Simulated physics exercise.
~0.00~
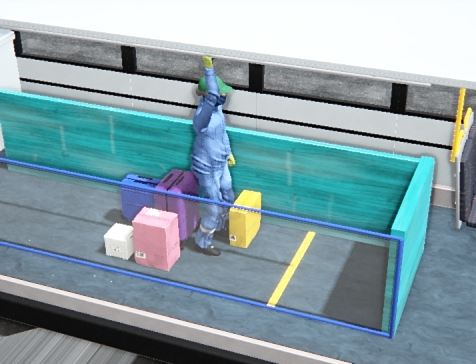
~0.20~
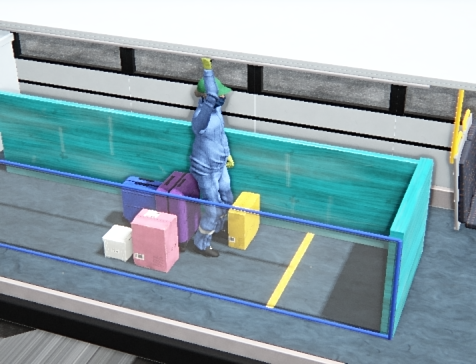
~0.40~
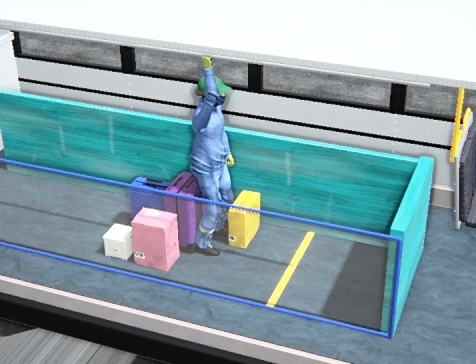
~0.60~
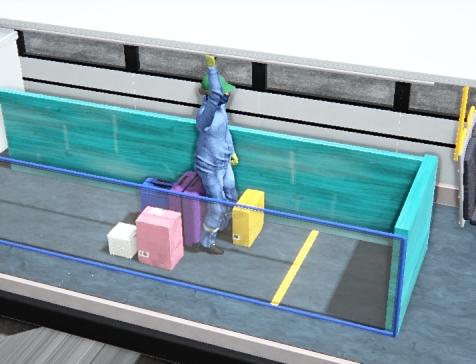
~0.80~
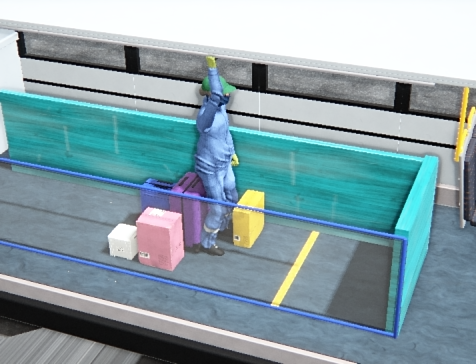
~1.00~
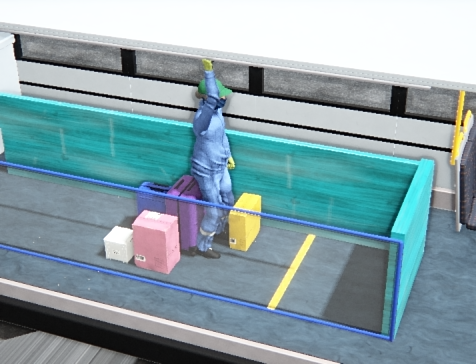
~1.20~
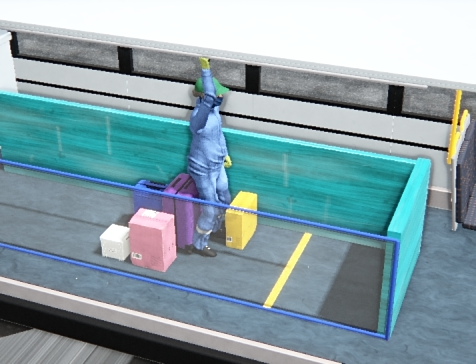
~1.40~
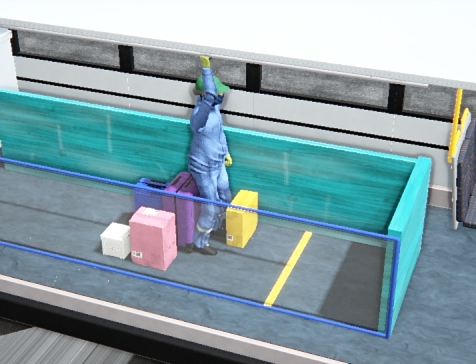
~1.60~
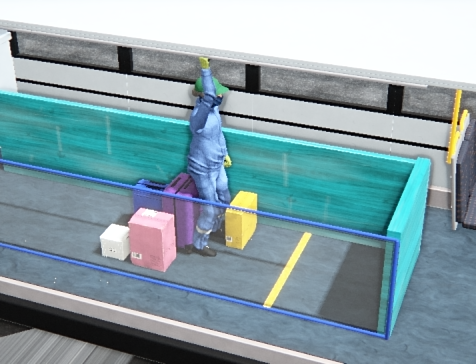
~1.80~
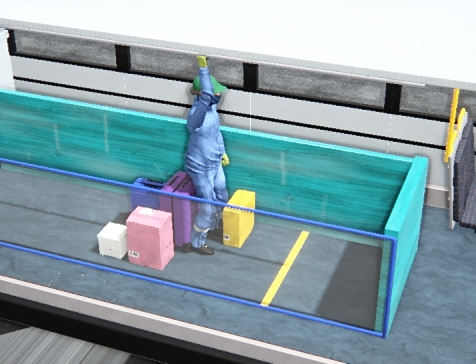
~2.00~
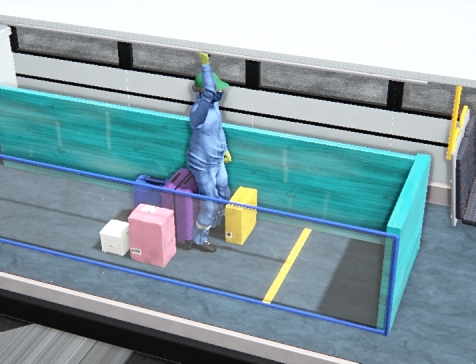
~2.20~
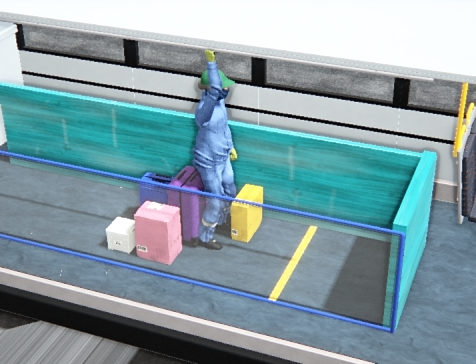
In a walled bay, the blue case rolls slightly right beside a standing person, then stays upright.
